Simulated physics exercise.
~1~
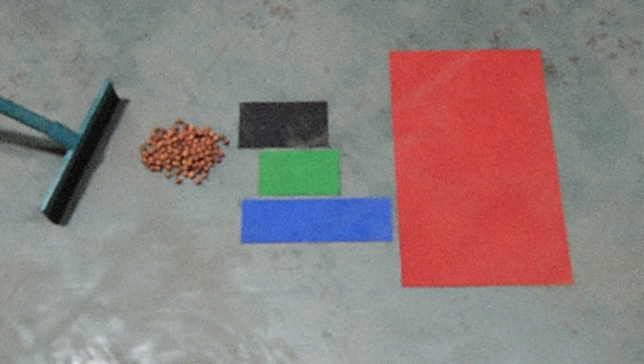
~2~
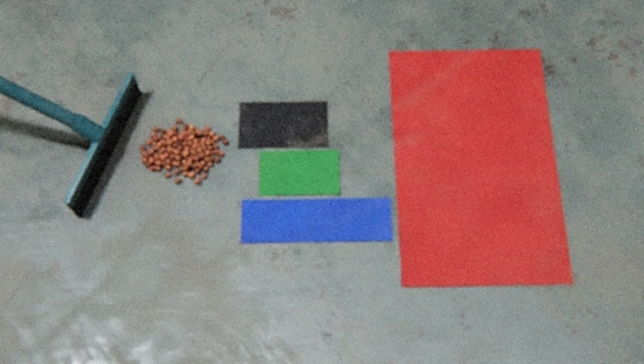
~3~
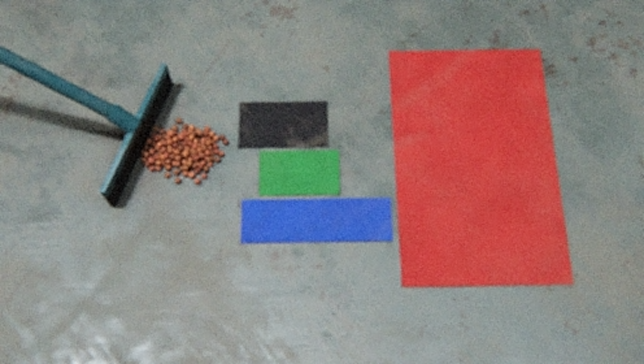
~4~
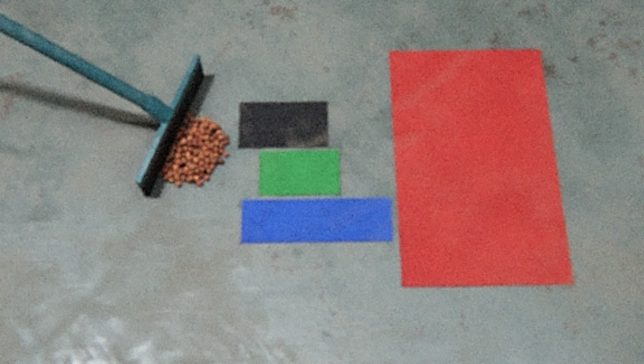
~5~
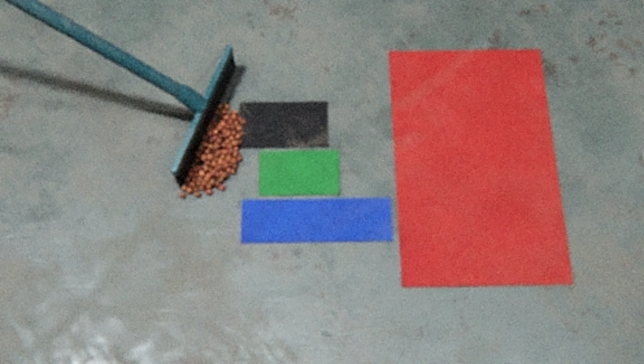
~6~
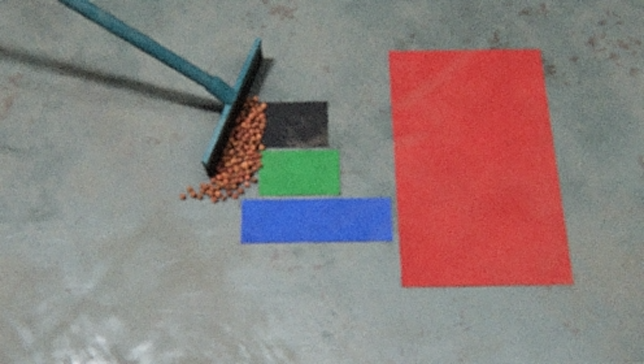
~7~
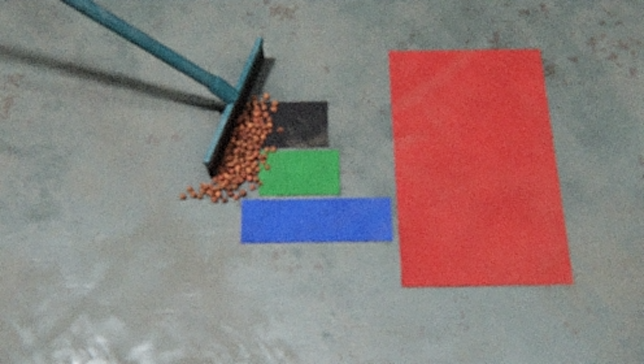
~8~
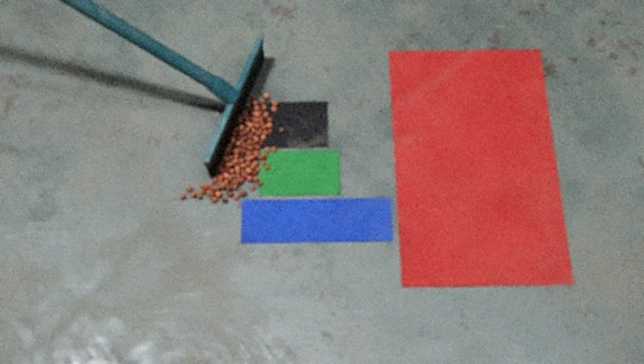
A squeegee on a teal handle slid right across a grey floor into a pile of small reddish-brown pellets, pushed them toward the coloured sheets and stopped, leaving them spread beside the blade, some on the black sheet and a few on the green.
